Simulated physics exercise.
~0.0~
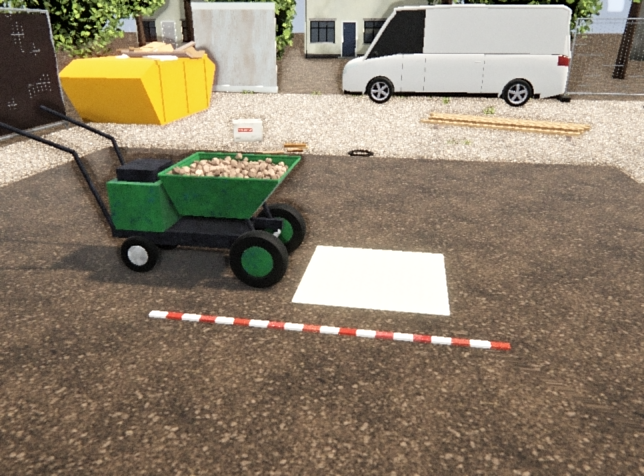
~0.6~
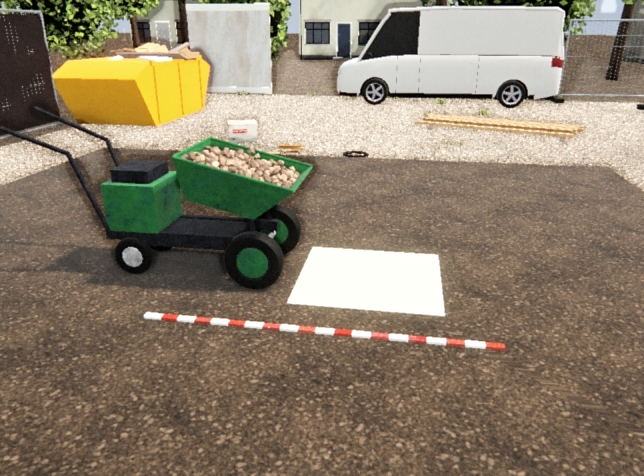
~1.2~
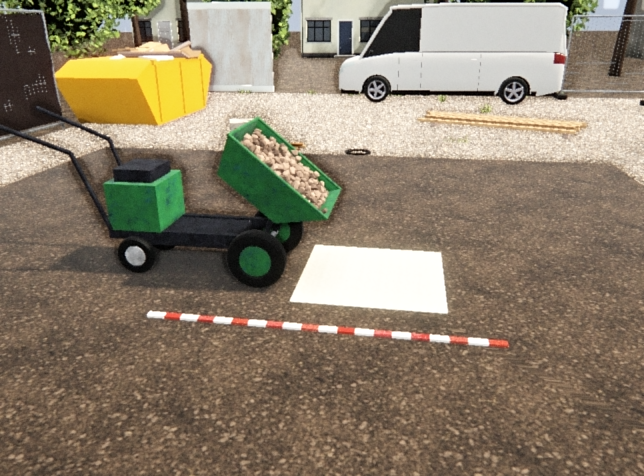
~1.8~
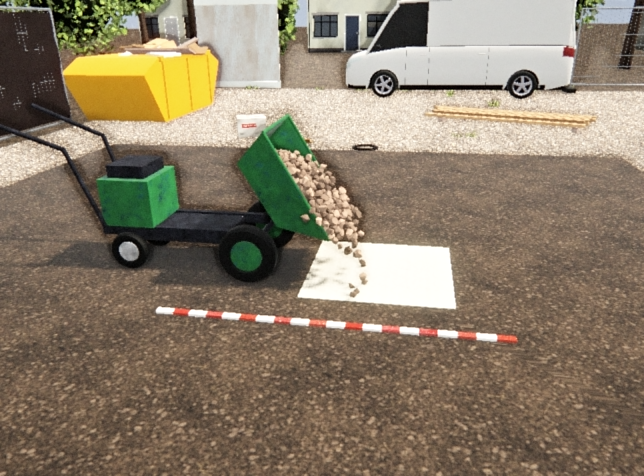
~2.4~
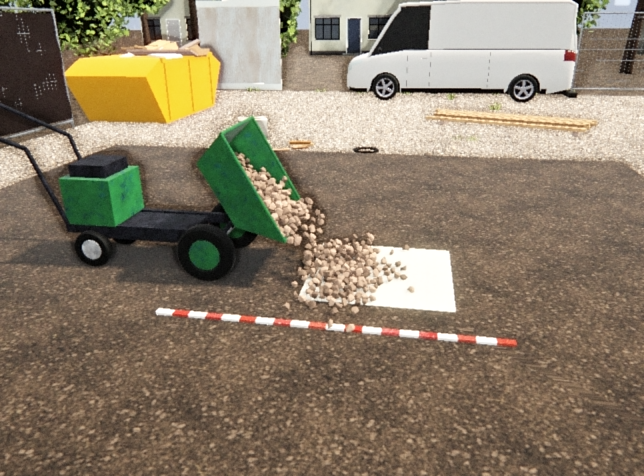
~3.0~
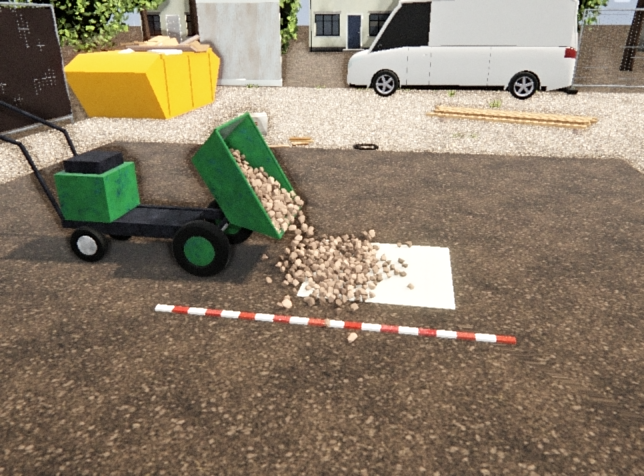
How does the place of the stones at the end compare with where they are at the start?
At the start the stones all sit in the level tray of the green barrow. By the end they lie further right and lower overall, with some still in the tipped tray and the rest heaped on the left part of the white sheet and the dirt beside it.
